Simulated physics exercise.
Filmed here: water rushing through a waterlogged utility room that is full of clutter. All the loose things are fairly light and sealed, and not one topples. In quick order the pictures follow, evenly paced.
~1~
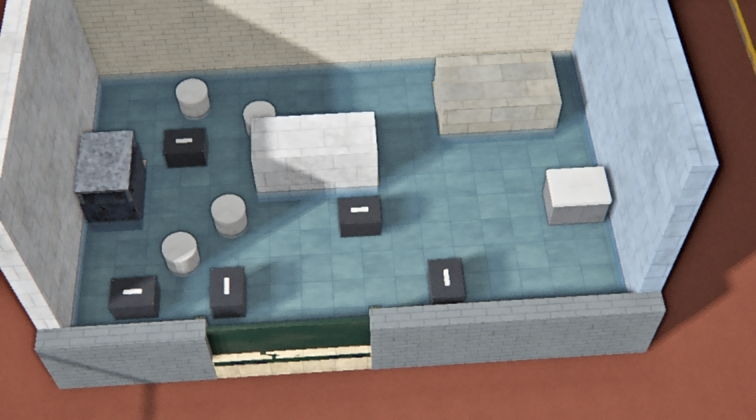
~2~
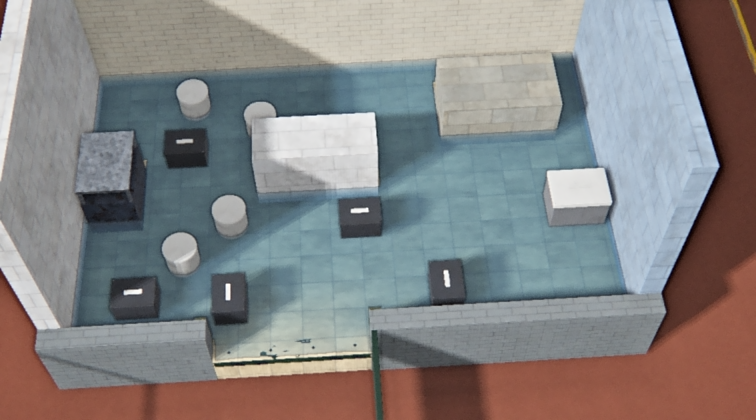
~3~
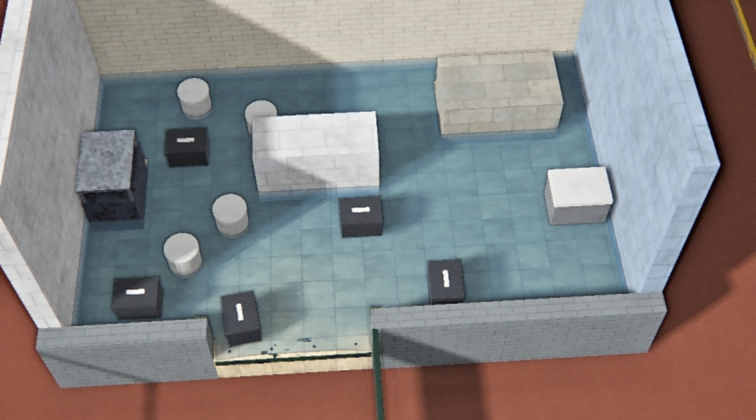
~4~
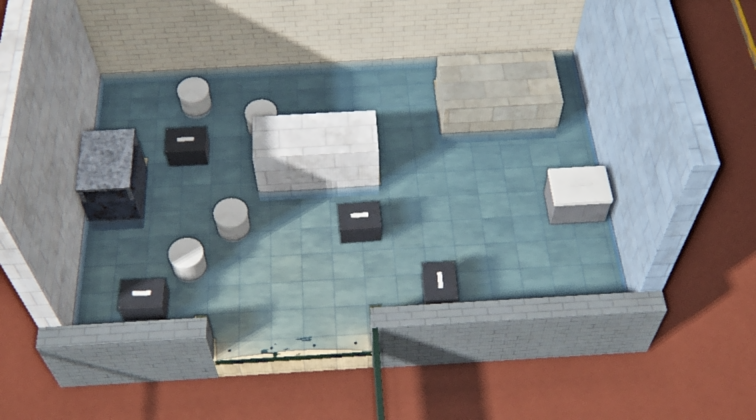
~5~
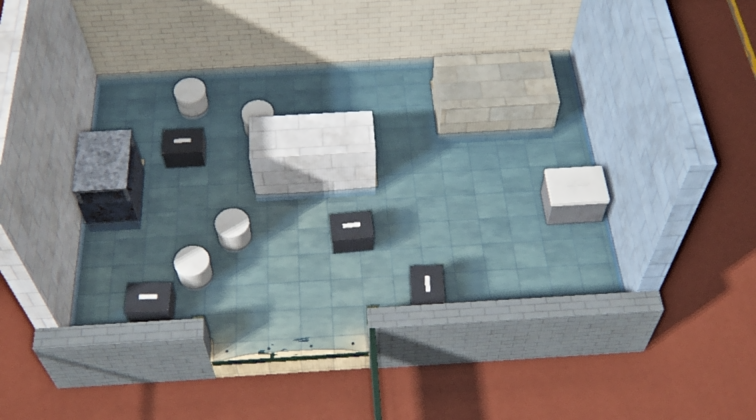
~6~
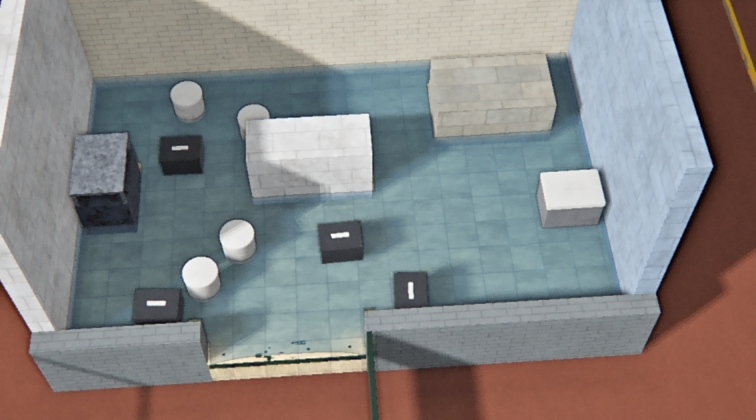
Dark boxes and pale cylinders drifting across a flooded room after the green gate opens, one box slipping out through the gap.
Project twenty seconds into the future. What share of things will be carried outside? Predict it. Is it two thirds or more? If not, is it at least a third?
My guess is that the bulk, two thirds or beyond, is carried off.
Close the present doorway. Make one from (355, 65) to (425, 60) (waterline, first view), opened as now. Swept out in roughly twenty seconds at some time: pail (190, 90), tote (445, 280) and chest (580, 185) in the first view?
Turn by turn - departs, stays put, stays put.
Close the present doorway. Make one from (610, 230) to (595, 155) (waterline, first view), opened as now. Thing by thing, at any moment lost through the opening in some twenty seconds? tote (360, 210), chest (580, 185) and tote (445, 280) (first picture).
In that order: Through, carried outside, yes.
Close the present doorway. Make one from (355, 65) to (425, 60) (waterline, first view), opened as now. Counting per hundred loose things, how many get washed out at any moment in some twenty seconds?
Close to 50 percent.
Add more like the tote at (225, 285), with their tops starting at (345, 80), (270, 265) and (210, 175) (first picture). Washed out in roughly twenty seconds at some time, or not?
The first does not leave, the second leaves, and the third leaves.
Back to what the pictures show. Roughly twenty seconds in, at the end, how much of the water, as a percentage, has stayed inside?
I'd estimate some 38 percent of the water stays.
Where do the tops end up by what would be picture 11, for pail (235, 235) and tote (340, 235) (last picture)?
I'd say about (250, 301) for the first and about (301, 294) for the second.
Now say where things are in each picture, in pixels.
In the first frame, a pail at (179, 247) floats; a tote at (447, 278) floats; 0 of 10 have shifted.
In the second frame, a pail at (179, 247), afloat; a tote at (447, 279) floats; 0 of 10 have shifted.
In the third frame, a pail at (181, 248), afloat; a tote at (446, 279), afloat; 1 of 10 have shifted.
In the fourth frame, a pail at (186, 253), afloat, close to its start; a tote at (440, 281) floats, close to its start; 5 of 10 have shifted.
In the fifth frame, a pail at (192, 261) floats, close to its start; a tote at (428, 284), afloat, close to its start; 6 of 10 have shifted.
In the sixth frame, a pail at (200, 272), afloat, a stride from its start; a tote at (411, 291), afloat, close to its start; 6 of 10 have shifted.
A moment on, 3 of 10 are out; 7 afloat.
Next, 7 of 10 are out; 3 afloat.
Later, 9 of 10 are out; 1 afloat.
In the end, 9 of 10 are out; 1 afloat.
